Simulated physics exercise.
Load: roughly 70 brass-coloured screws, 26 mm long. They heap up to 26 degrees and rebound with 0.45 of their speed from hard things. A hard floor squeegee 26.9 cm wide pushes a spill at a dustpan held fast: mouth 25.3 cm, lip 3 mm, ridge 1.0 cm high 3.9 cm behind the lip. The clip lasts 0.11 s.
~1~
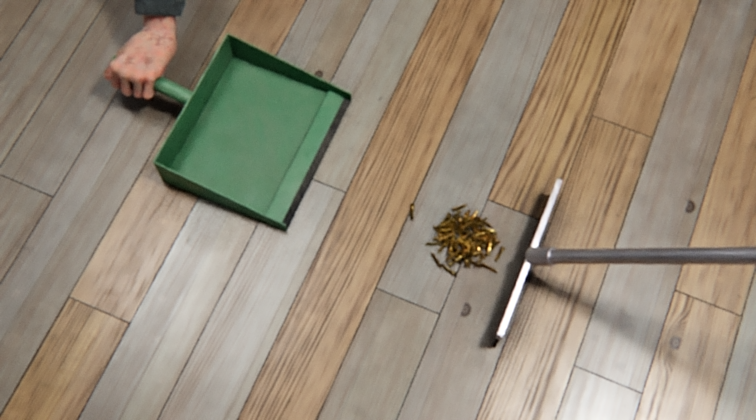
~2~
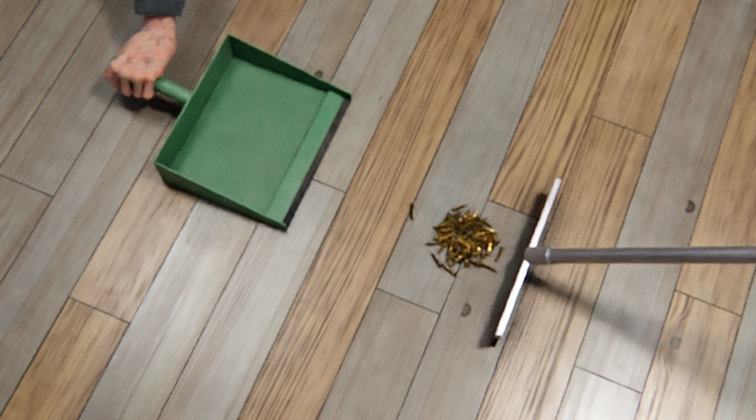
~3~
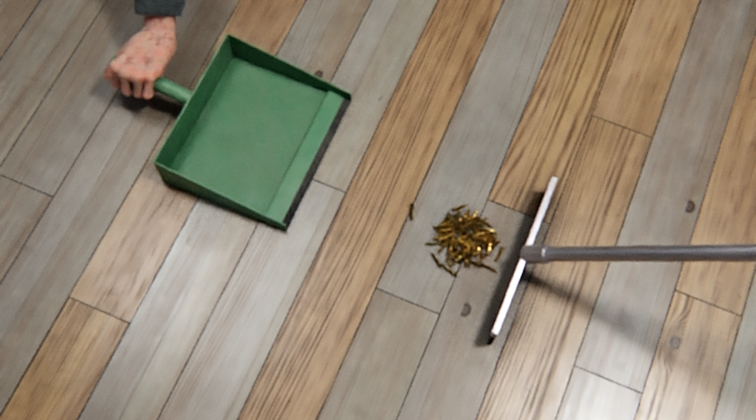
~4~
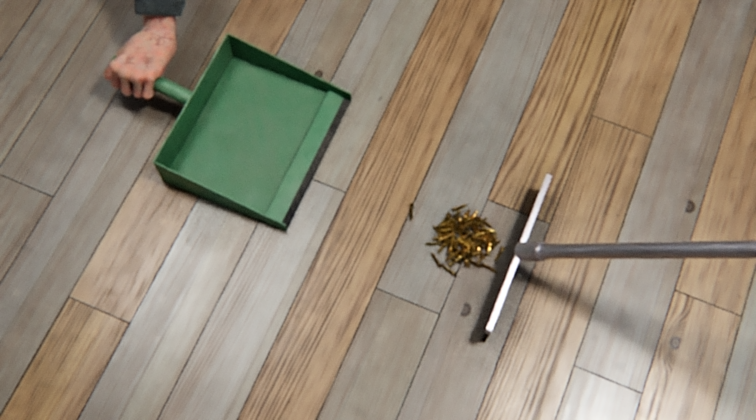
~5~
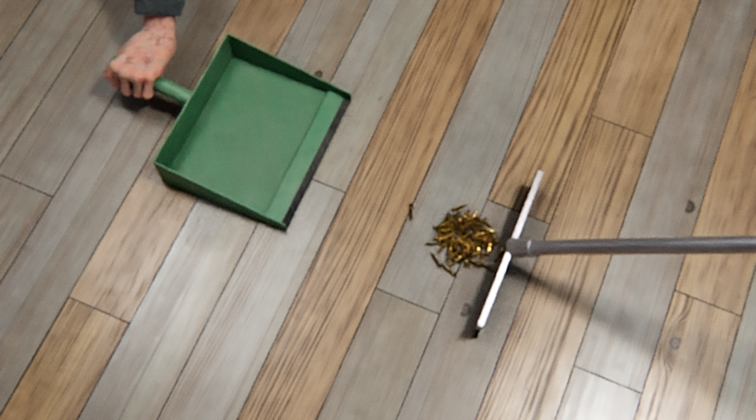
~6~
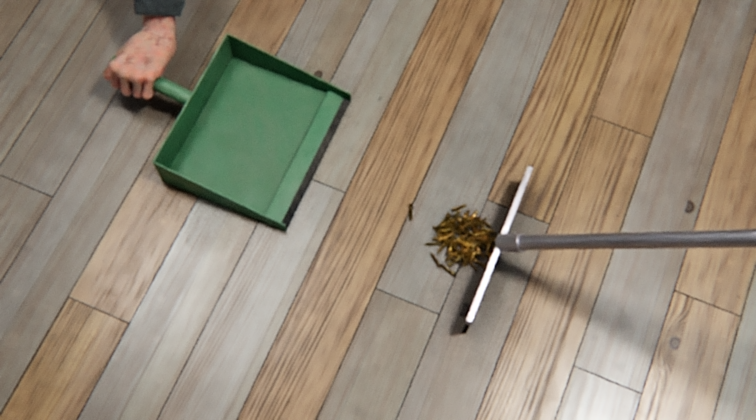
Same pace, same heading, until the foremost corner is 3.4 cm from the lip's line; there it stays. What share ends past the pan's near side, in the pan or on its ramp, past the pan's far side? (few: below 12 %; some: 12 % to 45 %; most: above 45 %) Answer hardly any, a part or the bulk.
Near side: Hardly any, pan: A part, far side: Hardly any.
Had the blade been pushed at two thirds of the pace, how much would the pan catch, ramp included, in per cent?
In that case some 20 per cent.
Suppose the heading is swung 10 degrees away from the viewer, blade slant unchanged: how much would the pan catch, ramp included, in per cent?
Then about 15 per cent.
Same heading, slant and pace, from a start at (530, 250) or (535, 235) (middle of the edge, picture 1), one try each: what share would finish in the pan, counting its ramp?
About 25 and 30 per cent.
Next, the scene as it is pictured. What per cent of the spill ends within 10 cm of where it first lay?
Roughly 0 per cent.
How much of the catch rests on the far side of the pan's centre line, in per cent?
Some 30 per cent.
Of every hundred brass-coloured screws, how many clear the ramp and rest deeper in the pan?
About 5 per cent.
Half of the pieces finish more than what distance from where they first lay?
Some 26 cm.
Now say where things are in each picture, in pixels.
In the first frame, blade from (500, 336) to (558, 184), moved 0.0 cm, 0 of the pieces shifted so far; middle of the pieces at (461, 238); pan at (248, 136).
In the second frame, blade from (498, 335) to (556, 184), moved 0.2 cm, 0 of the pieces shifted so far; middle of the pieces at (461, 238).
In the third frame, blade from (495, 333) to (553, 182), moved 0.8 cm, 0 of the pieces shifted so far; middle of the pieces at (461, 238).
In the fourth frame, blade from (489, 331) to (547, 180), moved 1.7 cm, 0 of the pieces shifted so far; middle of the pieces at (461, 238).
In the fifth frame, blade from (480, 326) to (539, 176), moved 3.1 cm, 0 of the pieces shifted so far; middle of the pieces at (461, 238).
In the sixth frame, blade from (469, 321) to (528, 172), moved 4.8 cm, 4 of the pieces shifted so far; middle of the pieces at (461, 238); pan at (247, 136).
Then, 0.18 s after the last picture, middle of the blade 17 cm from the lip; 0 % over the lip, far side 0 %, near side 0 %.
Then, 0.30 s after the last picture, middle of the blade 7 cm from the lip; 0 % over the lip, far side 0 %, near side 0 %.
Then, 0.55 s after the last picture, middle of the blade 3 cm from the lip; 25 % over the lip, far side 0 %, near side 0 %.
In the end, near side 0 %, pan 20 %, far side 0 %, in front of the lip or behind the blade 75 %.
